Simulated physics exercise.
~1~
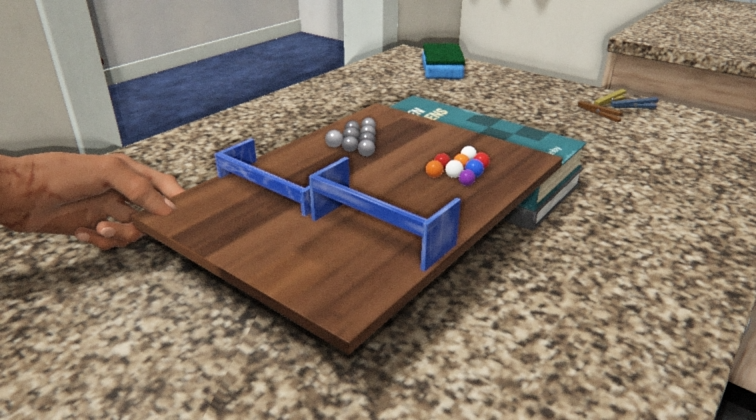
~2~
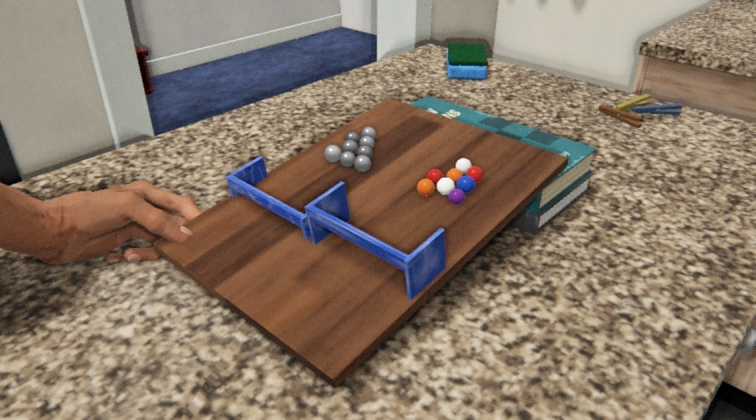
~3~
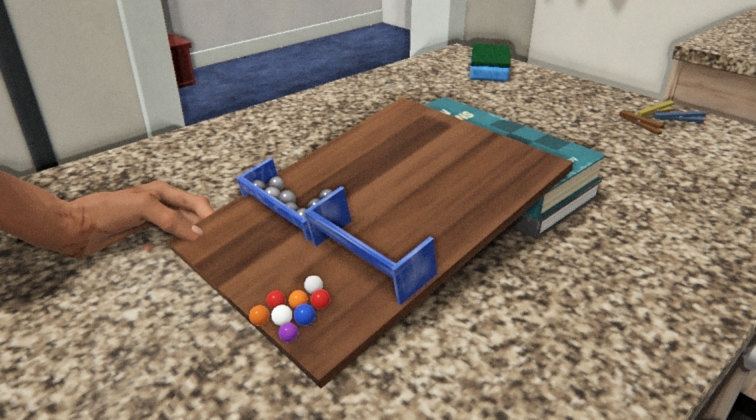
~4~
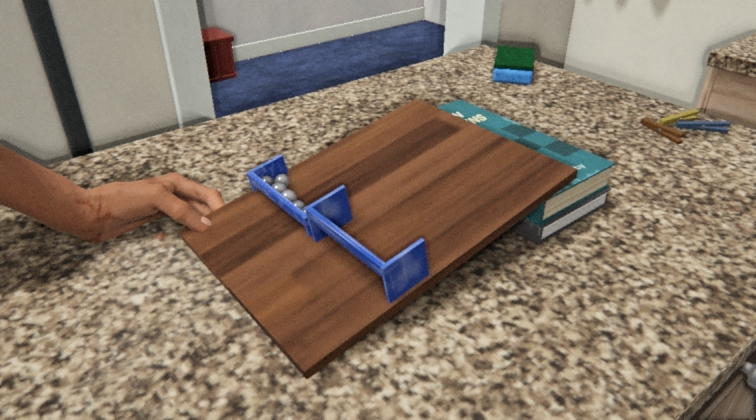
On a speckled kitchen counter, a hand lowered one end of a wooden board propped on books, and two groups of balls rolled down; the colourful ones passed the nearer blue gate and went out of sight, while the grey ones stayed gathered behind theirs.
